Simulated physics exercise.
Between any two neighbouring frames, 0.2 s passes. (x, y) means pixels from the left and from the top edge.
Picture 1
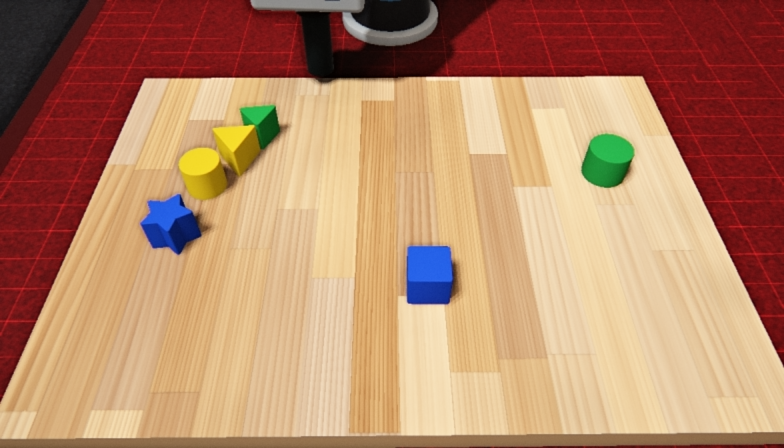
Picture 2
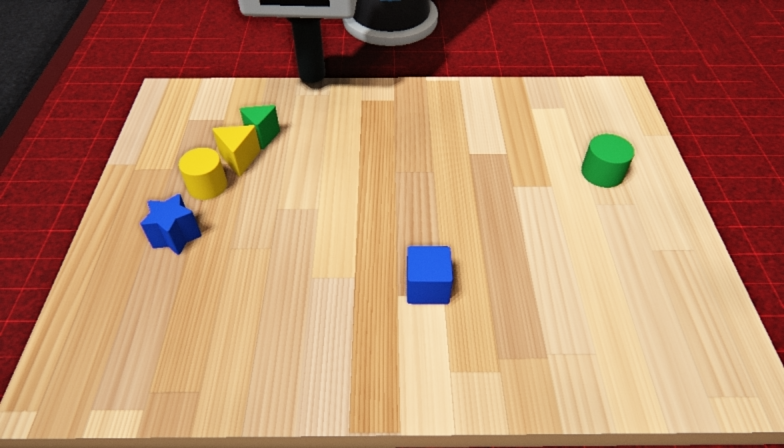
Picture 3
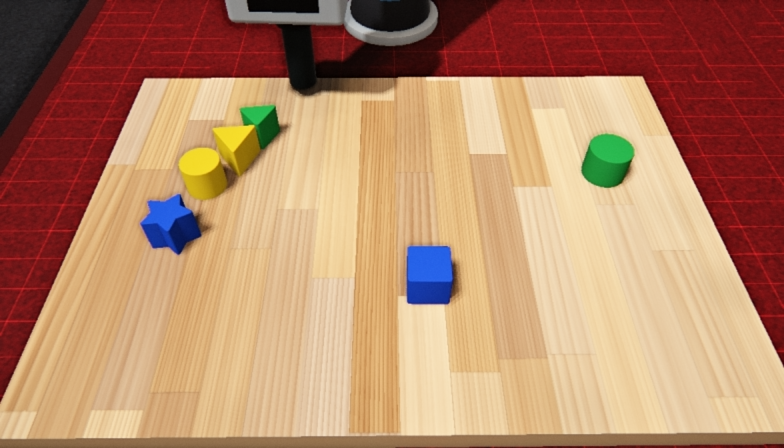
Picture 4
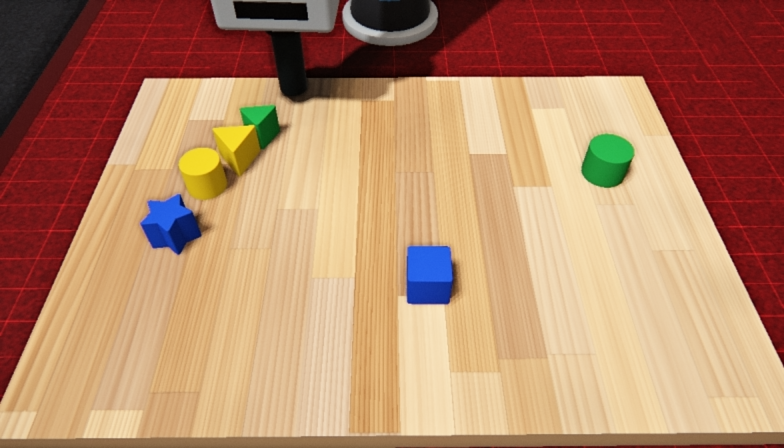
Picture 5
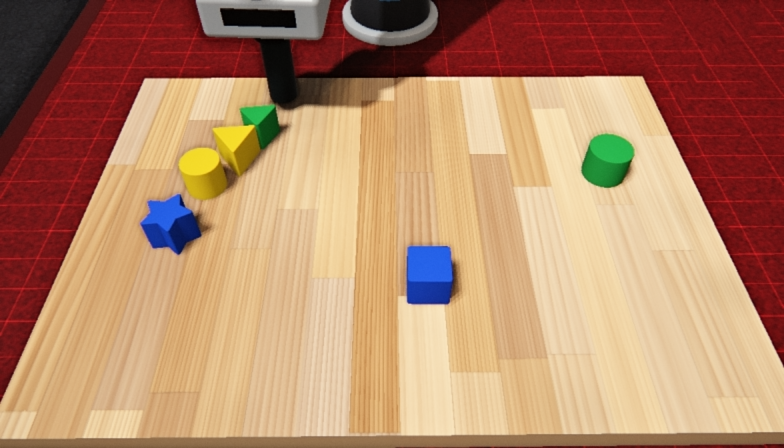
A robot arm moves slightly left and down above the still blocks on a wooden board.
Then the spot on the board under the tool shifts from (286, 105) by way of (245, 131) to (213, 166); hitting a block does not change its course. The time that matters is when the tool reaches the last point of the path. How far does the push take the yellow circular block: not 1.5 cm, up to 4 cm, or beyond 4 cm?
Short: Under 1.5 cm.
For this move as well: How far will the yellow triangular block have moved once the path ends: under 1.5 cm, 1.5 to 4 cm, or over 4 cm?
It will move between 1.5 and 4 cm.
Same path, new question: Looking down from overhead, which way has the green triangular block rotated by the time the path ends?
Spins counterclockwise.
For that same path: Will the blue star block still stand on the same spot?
I expect so.
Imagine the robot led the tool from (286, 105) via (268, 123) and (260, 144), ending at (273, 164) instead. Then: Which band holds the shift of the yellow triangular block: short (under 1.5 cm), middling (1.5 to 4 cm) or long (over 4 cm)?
Between 1.5 and 4 cm.
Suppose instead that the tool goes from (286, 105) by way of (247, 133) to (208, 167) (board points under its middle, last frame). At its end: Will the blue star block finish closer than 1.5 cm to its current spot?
It seems so.
On the path given first. One third of the way, tool at (255, 112); nothing pushed yet.
Two thirds of the way, tool at (230, 133); green triangular block at (253, 119), turned 50° anticlockwise.
At the end, tool at (210, 157); blue star block in place; yellow circular block at (197, 167); yellow triangular block at (234, 149), turned 35° anticlockwise; green triangular block at (253, 119), turned 55° anticlockwise.
